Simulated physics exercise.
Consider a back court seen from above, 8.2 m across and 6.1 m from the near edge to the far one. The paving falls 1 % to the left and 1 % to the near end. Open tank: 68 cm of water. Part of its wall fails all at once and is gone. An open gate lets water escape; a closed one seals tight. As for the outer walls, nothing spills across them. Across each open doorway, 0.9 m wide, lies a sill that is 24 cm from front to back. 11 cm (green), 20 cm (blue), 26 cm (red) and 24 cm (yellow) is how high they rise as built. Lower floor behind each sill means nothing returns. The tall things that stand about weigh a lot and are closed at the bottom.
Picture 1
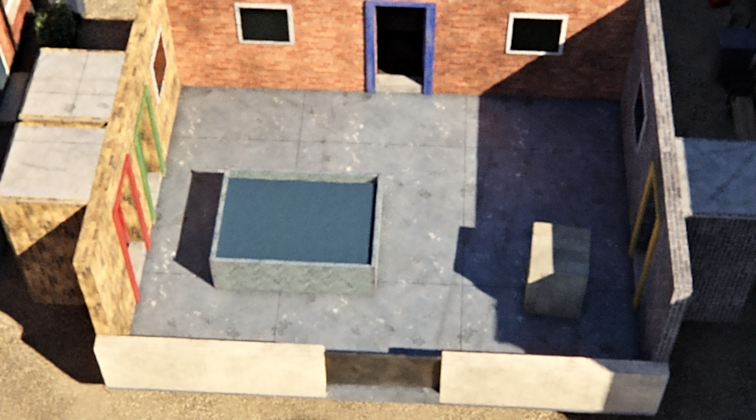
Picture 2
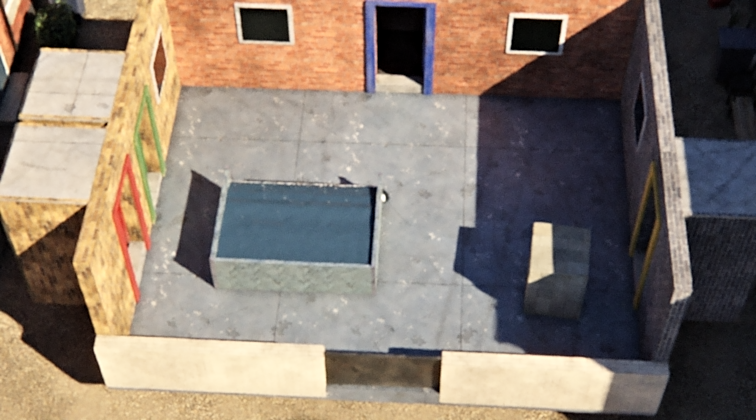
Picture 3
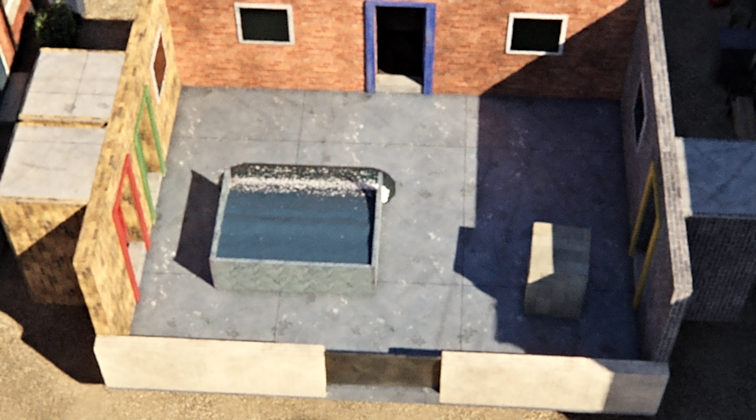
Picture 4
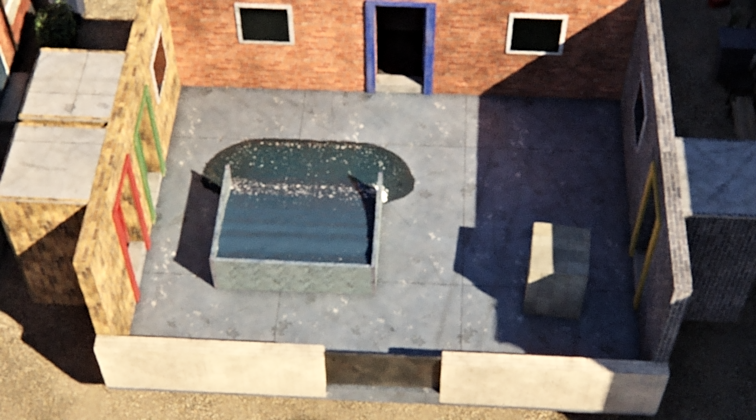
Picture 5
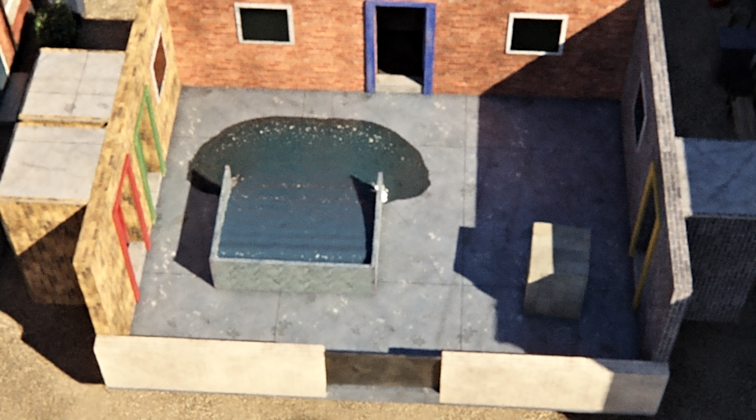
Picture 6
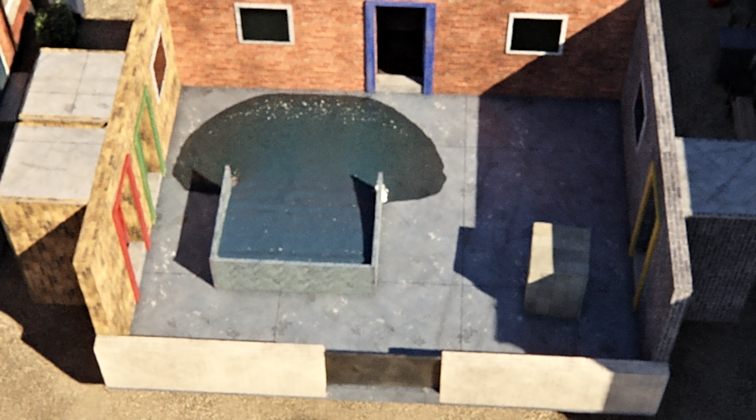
In a walled paved courtyard seen from above, an open tank of still water loses its far wall, and water pours out across the paving toward the blue doorway, spreading left and right in a widening, rounded sheet.
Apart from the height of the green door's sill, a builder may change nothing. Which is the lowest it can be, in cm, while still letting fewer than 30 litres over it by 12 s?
No lower than about 8 cm.
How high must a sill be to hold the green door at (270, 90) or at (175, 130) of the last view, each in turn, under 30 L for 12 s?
About 30 cm, then about 24 cm.
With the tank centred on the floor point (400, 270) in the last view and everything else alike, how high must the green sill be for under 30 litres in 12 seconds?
In that case about 7.0 cm.
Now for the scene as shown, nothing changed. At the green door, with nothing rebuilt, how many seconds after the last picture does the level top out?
The depth peaks at about 4.5 seconds.
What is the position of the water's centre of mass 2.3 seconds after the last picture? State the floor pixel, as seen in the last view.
Roughly (312, 155).
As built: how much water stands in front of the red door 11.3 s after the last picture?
A ruler would read roughly 8.0 cm.
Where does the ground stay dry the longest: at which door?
The yellow one.
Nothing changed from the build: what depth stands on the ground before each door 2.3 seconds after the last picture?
Lab note, cm: Green 12; blue 21; red 0; yellow 0.
Then, 0.7 s after the last picture water covers 30 % of the floor, deepest (44 cm) near (305, 95); it has not reached the green door.
Then, 2.3 s after the last picture water covers 40 % of the floor, deepest (36 cm) near (179, 98); 12 cm at the green door, 0 litres in over its 11 cm sill.
Then, 11.3 s after the last picture water covers 95 % of the floor, deepest (13 cm) near (293, 373); 7 cm at the green door, 8 litres in over its 11 cm sill.
At the green door as built, the water peaked near 13 cm, 4.7 s after the last picture.
With a sill of 6.5 cm, 52 litres would have come in within the 12 s; with 9 cm, 22 litres. So under 30 litres takes about 8 cm.
